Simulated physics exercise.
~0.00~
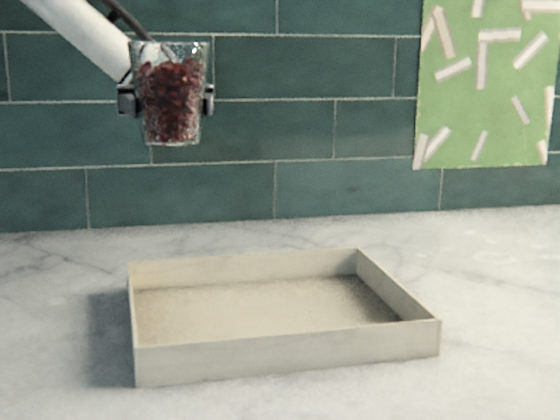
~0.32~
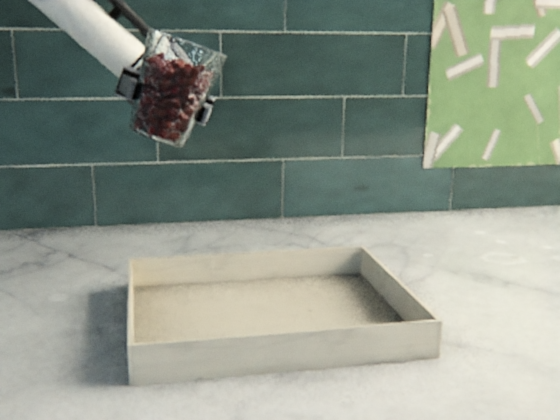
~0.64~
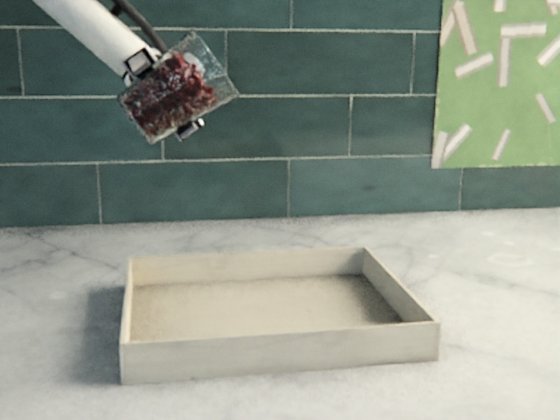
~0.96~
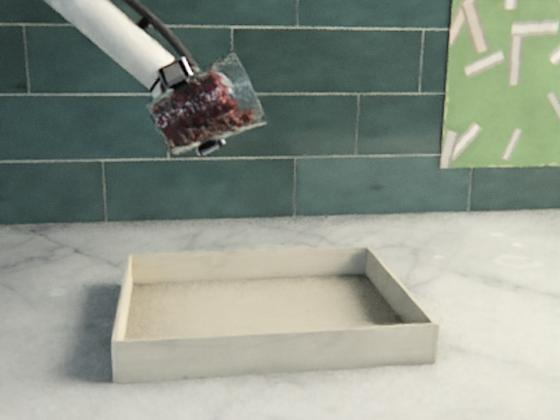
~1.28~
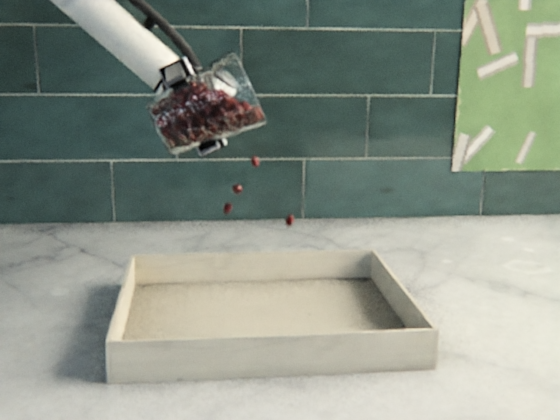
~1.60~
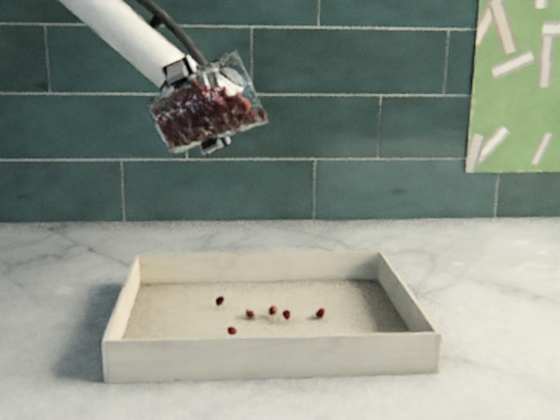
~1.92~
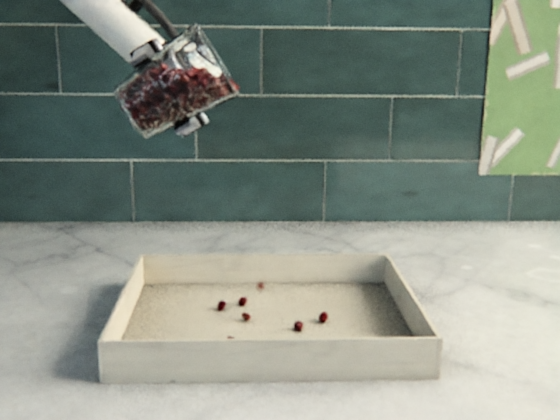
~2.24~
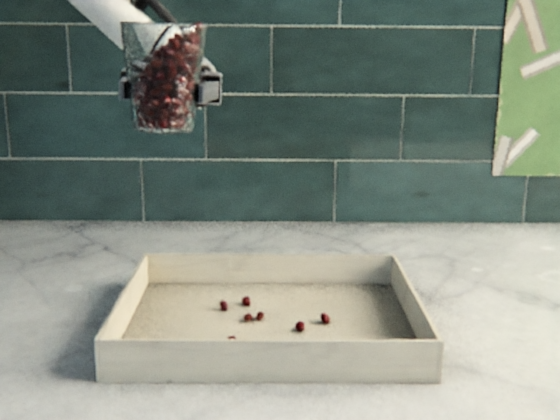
A white robotic arm grips a clear beaker nearly full of dark red beans above a shallow, pale tray on a marble countertop. The view faces a wall of dark green tiles from slightly above, with a green panel patterned with pale bars at the upper right, and it drifts gently sideways. The arm tips the beaker over toward the right, and a few beans tumble out and scatter across the tray. It then swings the beaker back upright at the upper left. Most beans remain inside it, while a small handful lies in the tray.
